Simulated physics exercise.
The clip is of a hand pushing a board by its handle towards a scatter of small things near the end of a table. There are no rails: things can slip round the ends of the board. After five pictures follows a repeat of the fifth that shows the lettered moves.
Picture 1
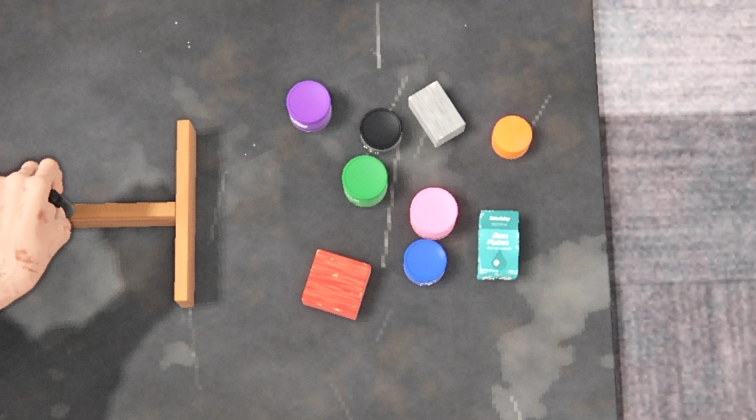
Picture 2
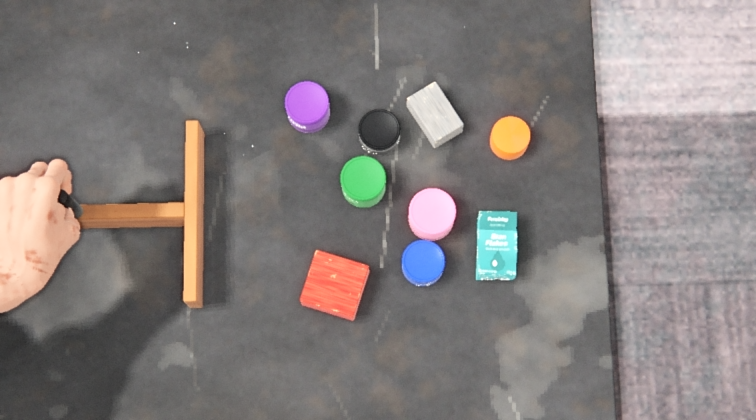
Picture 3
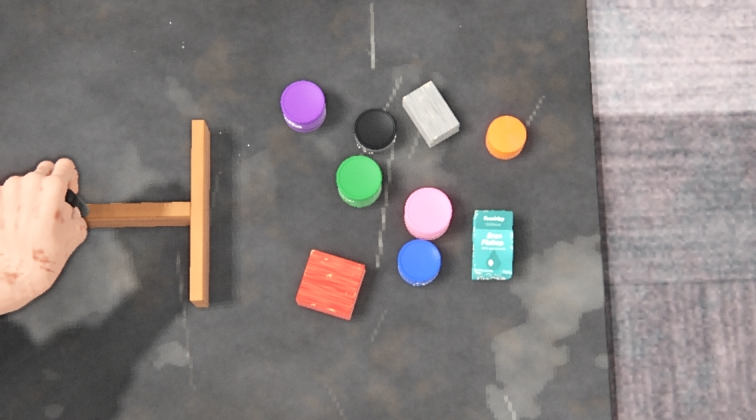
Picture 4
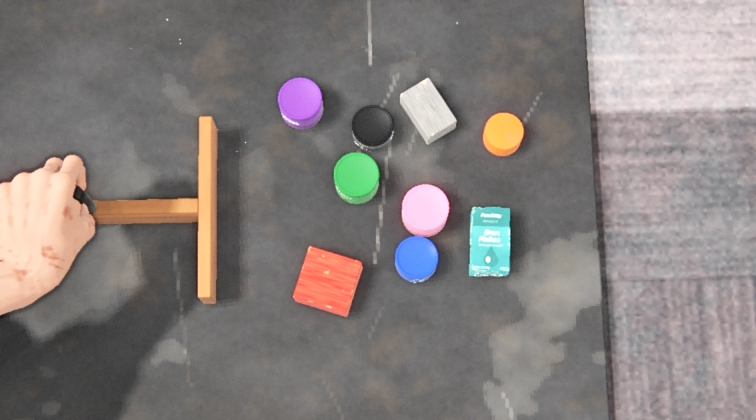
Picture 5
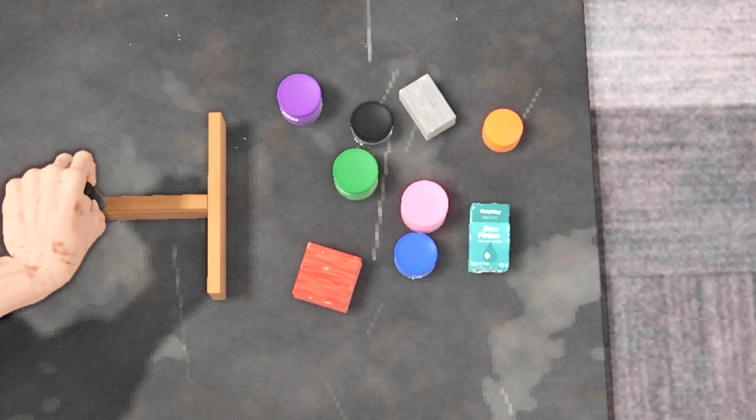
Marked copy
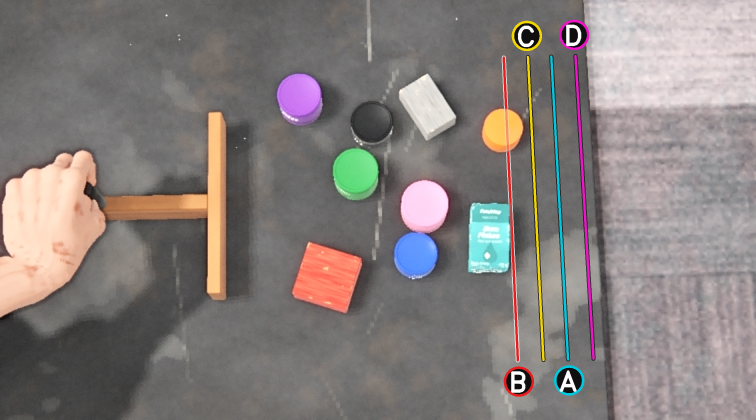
In this clip, a hand grips the handle of a wooden board and pushes it slowly a short way right across a dark table, towards scattered tubs, a red block, a grey block and a turquoise packet, without touching them.
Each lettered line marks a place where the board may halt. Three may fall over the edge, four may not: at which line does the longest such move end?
A.
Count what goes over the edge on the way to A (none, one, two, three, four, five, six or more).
Three.
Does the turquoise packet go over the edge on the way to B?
No.
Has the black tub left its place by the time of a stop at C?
By then, yes.
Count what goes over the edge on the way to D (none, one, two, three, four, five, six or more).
In all, six or more.
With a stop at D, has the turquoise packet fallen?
By then, yes.
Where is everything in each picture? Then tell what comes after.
In the first picture, pink tub (434, 214); orange tin (512, 138); purple jar (310, 107).
In the second picture, board (191, 209); blue jar (423, 263).
In the third picture, board (197, 209); turquoise packet (492, 245).
In the fourth picture, board (205, 205); black tub (373, 129).
In the fifth picture, board (214, 201); pink tub (424, 207); orange tin (502, 131); purple jar (301, 100).
On the marked copy, A at (559, 204); B at (511, 205); C at (535, 204); D at (584, 203).
Following A. Soon after the start, board (340, 198); purple jar (304, 97); red block (375, 273).
Later, board (464, 196); turquoise packet (547, 224); blue jar (548, 267).
In the end, board (560, 194); orange tin over the edge; turquoise packet over the edge; three fallen.
As for the rest, B is within the limit but short; C is within the limit but short; D drops seven.
